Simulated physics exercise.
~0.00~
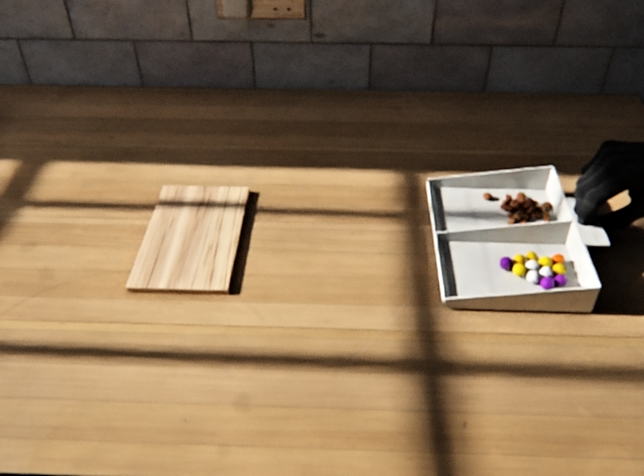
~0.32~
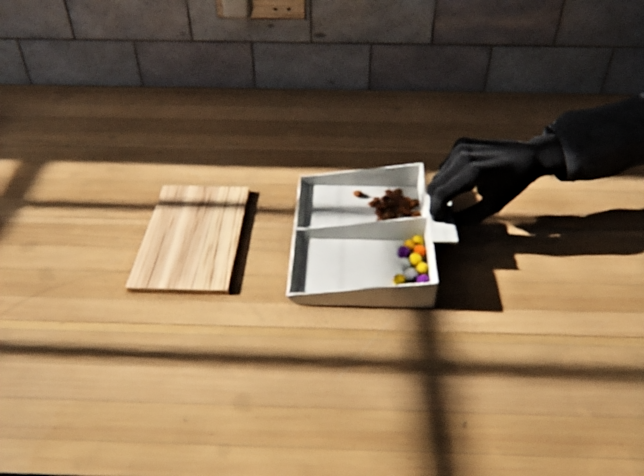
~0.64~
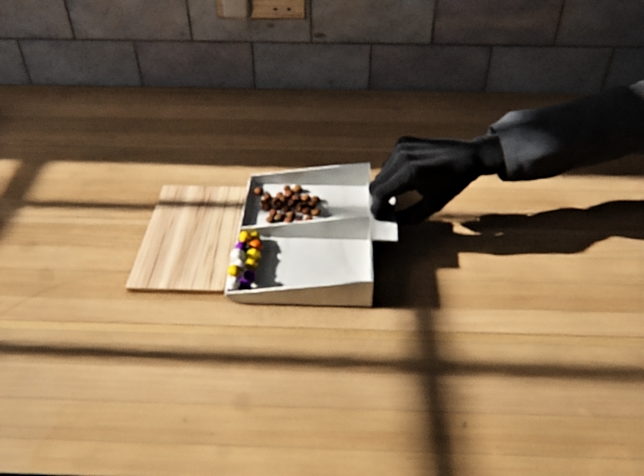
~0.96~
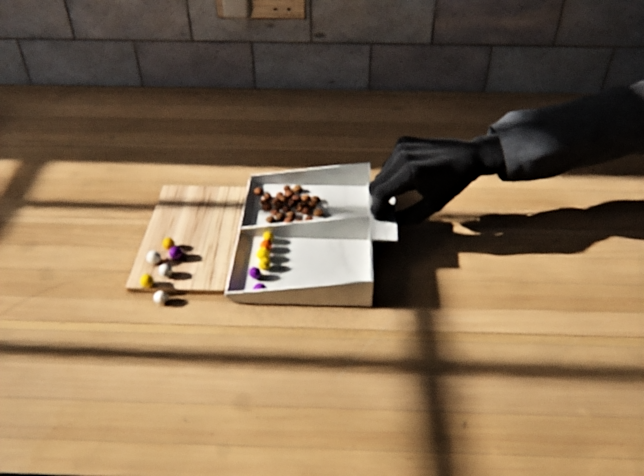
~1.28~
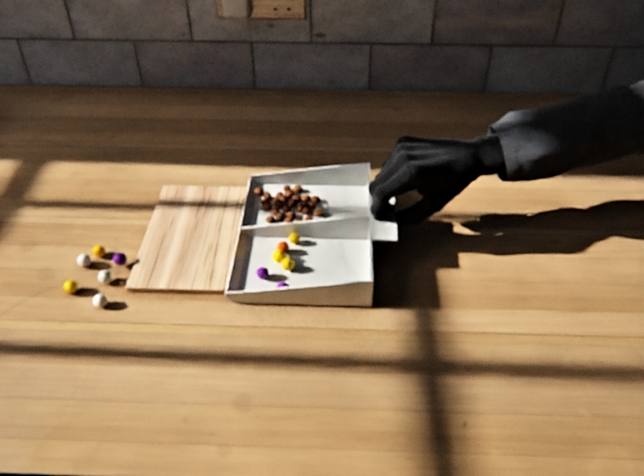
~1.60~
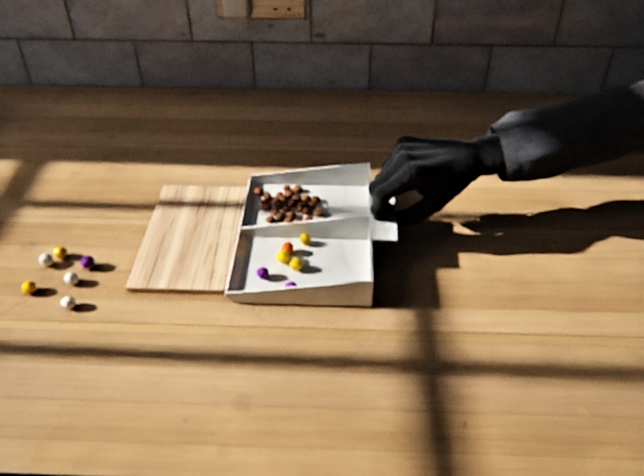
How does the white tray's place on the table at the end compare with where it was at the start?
At the start the tray sits on the right side of the table, well apart from the flat board. By the end it is farther left, near the middle, with its front edge at the board.
